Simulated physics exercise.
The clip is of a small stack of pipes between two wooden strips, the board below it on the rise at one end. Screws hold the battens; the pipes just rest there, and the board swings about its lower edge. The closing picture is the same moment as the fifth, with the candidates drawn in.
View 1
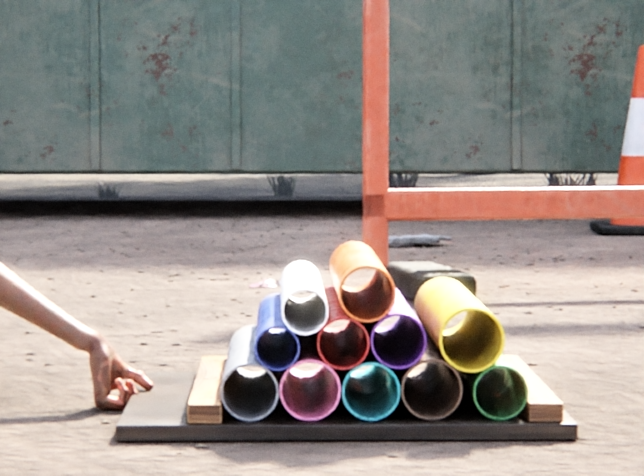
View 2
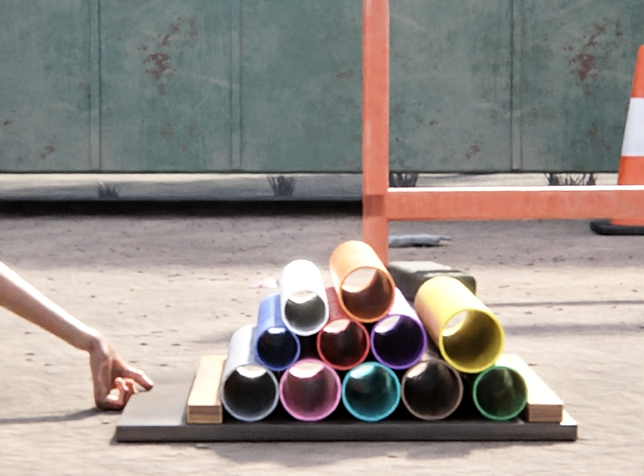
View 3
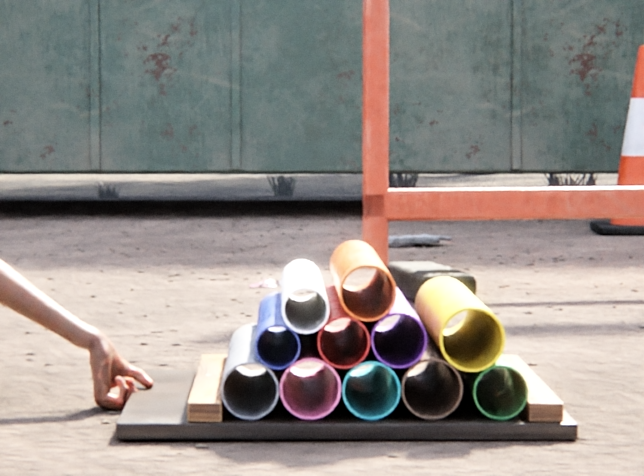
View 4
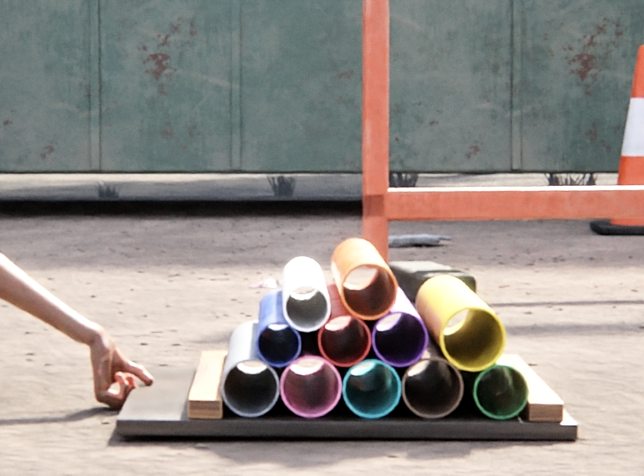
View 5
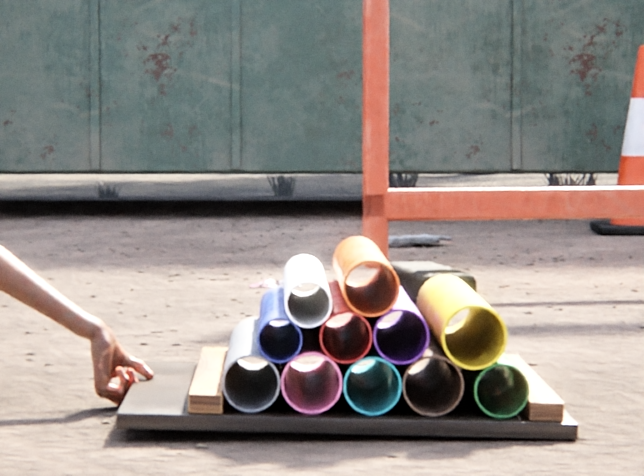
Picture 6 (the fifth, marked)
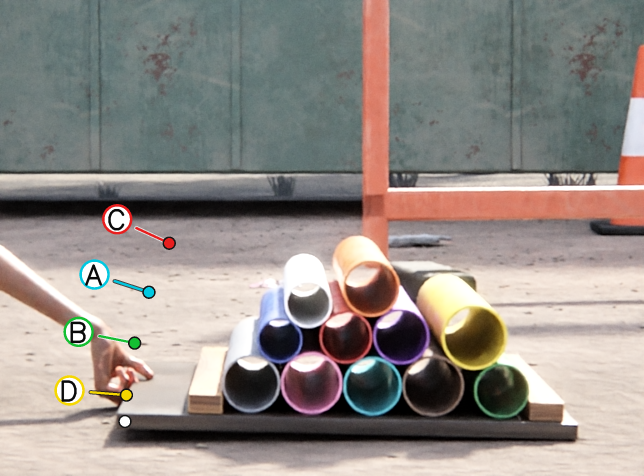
Board stacked with colourful pipes between wooden strips tilting up very slightly at its left end, a hand gripping that edge.
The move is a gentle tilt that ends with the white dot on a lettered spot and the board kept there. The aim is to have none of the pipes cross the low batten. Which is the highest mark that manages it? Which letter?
Lift it to A and no more.
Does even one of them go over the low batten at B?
No.
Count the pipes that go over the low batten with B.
The count is none.
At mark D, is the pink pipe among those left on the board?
Yes.
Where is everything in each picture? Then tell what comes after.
In the first picture, board (341, 394); grey pipe (250, 392); pink pipe (310, 391).
In the second picture, pink pipe (310, 390); turquoise pipe (371, 392).
In the third picture, board (341, 393); grey pipe (250, 391); purple pipe (399, 340).
In the fourth picture, board (341, 391); grey pipe (250, 387); pink pipe (311, 386).
In the fifth picture, board (341, 388); grey pipe (251, 383); pink pipe (312, 383).
On the marked copy, A at (149, 292); B at (135, 343); C at (169, 243); D at (127, 395); the white dot at (125, 421).
Following A. Soon after the start, board at 13°.
Later, board at 18°.
In the end, board at 18°, none over the low batten.
As for the rest, B none over the low batten; C one over the low batten (yellow); D none over the low batten.
